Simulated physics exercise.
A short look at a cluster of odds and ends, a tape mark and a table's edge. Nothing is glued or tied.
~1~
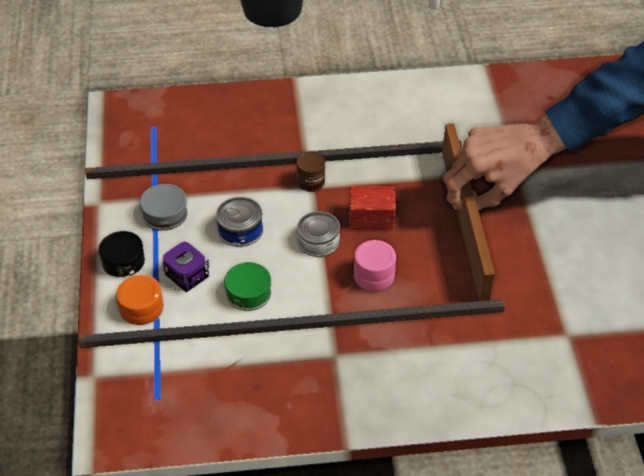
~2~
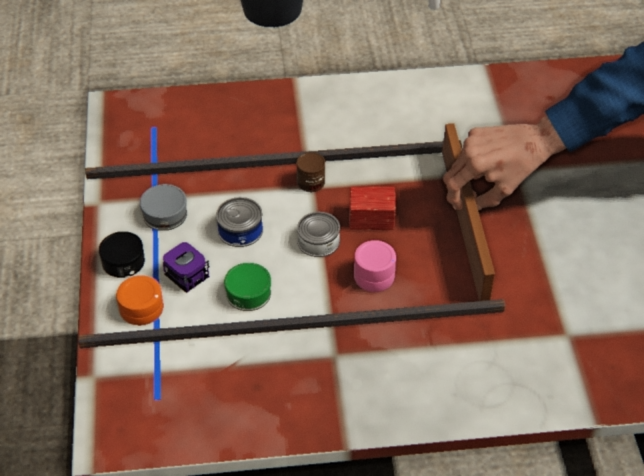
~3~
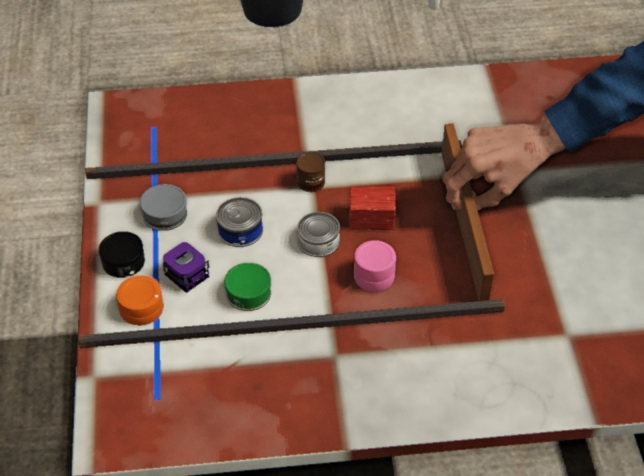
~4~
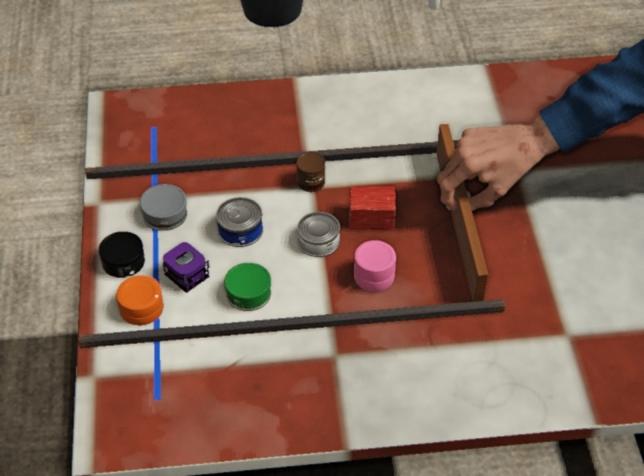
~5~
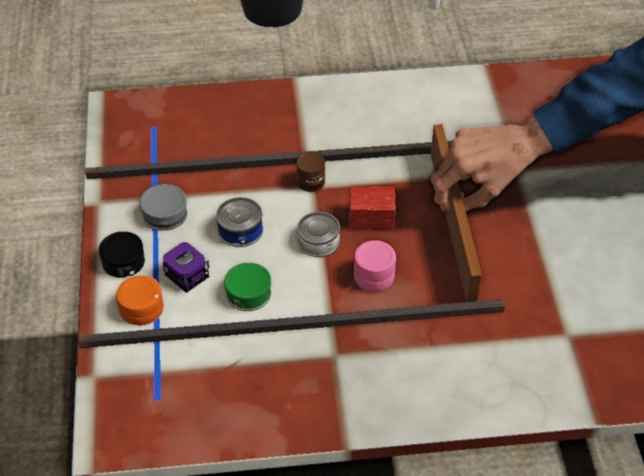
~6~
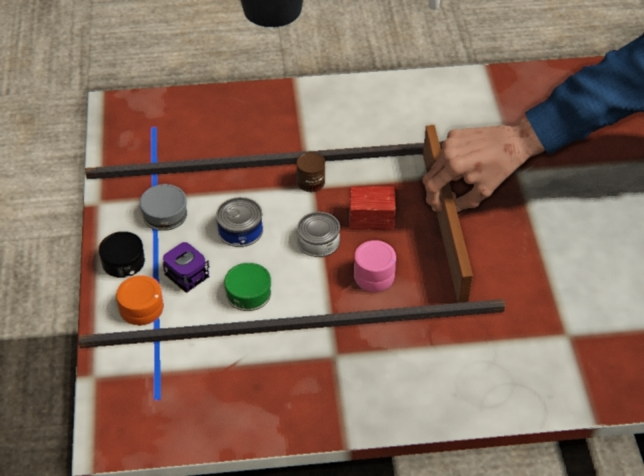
In this clip, a hand holds a wooden board upright between two dark rails on a checkered table, still at first, then slides it slightly left toward a group of small colored lids, tins and cases, which stay in place.
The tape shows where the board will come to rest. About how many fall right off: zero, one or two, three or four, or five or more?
The number that fall off is one or two.
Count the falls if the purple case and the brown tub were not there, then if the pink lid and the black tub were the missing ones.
It would be 1 and 0.
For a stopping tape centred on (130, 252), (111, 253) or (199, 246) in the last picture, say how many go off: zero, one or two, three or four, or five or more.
In that order: Five or more; five or over; no fall at all.
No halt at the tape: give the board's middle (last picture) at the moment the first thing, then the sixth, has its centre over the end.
About (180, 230), then (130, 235).
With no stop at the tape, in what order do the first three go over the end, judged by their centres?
They are the orange lid, then the black tub, then the blue pot.
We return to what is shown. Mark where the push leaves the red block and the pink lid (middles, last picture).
The red block at (132, 227), the pink lid at (135, 286).
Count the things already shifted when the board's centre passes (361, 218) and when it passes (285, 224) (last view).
At the one place 3, at the other 6.
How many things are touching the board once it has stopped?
It touches 4.
Soon after, none off yet; black tub at rest near (122, 255); orange lid at rest near (140, 300); grey tin at rest near (164, 208).
At rest, the number that fall off is one or two; fallen, orange lid and black tub.
